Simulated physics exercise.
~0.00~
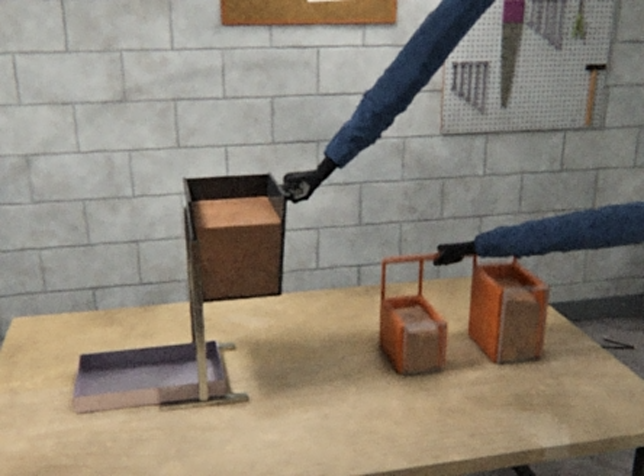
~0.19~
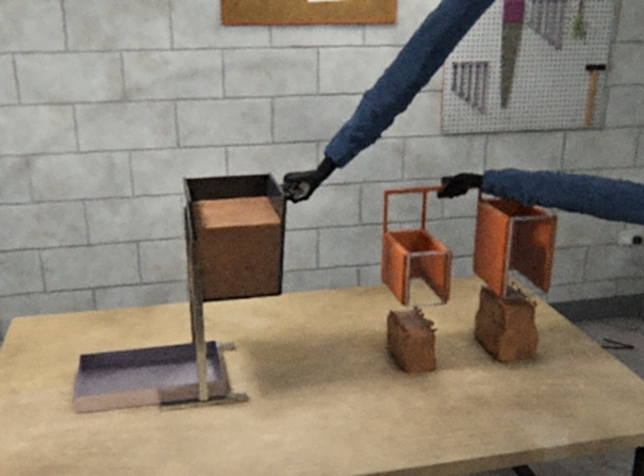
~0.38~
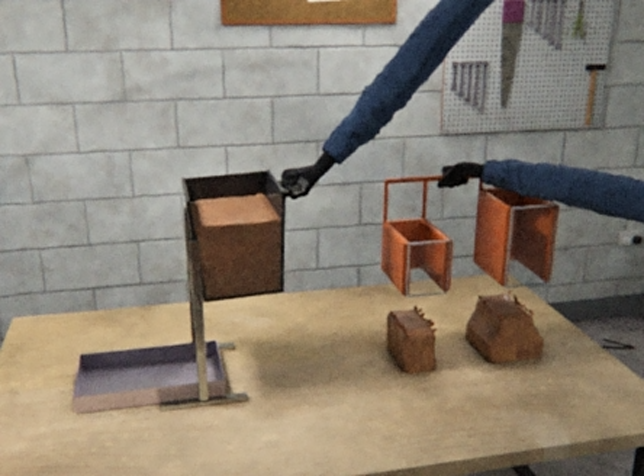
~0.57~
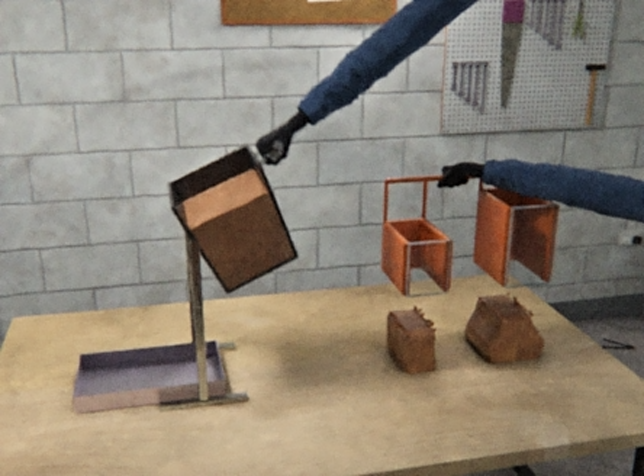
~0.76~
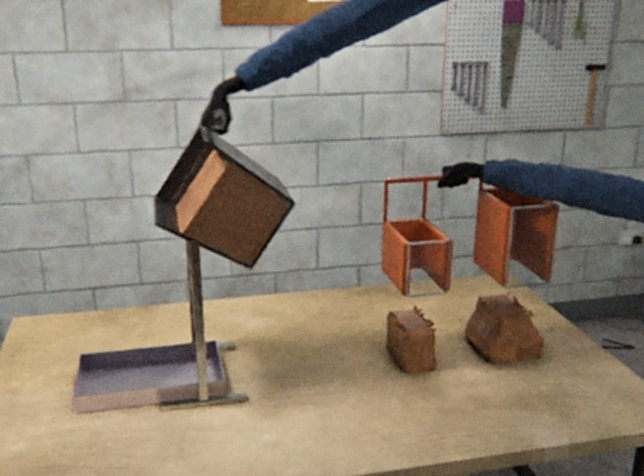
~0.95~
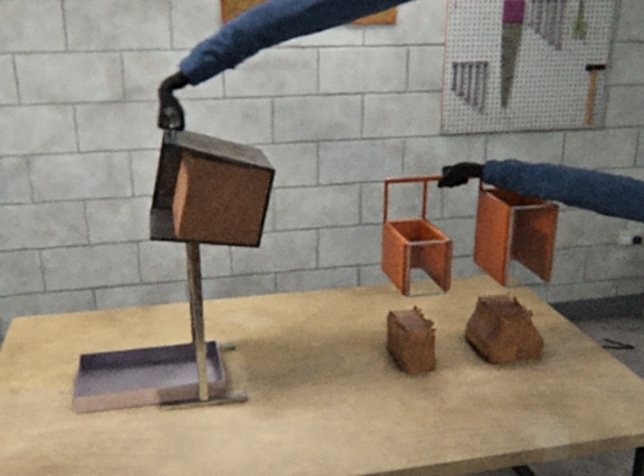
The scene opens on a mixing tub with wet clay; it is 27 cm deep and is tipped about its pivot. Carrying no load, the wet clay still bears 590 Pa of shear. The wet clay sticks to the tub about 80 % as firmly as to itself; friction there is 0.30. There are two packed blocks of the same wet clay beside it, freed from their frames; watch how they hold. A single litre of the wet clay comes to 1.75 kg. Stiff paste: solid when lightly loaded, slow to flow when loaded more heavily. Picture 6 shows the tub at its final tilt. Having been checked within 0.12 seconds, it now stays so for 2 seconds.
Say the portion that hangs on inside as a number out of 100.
Expect roughly 100 %.
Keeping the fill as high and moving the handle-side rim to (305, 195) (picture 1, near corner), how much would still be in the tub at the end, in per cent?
80 %.
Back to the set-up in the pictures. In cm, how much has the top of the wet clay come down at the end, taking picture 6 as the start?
About 3 cm.
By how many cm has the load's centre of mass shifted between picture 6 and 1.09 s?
It has moved around 1 centimetres.
After 1.09 s, the tub is at 77 degrees and holds 100 %.
After 1.26 s, the tub is at 77 degrees and holds 100 %.
After 1.43 s, the tub is at 77 degrees and holds 100 %.
After 1.60 s, the tub is at 77 degrees and holds 100 %.
After 2.95 s, the tub is at 77 degrees and holds 100 %.
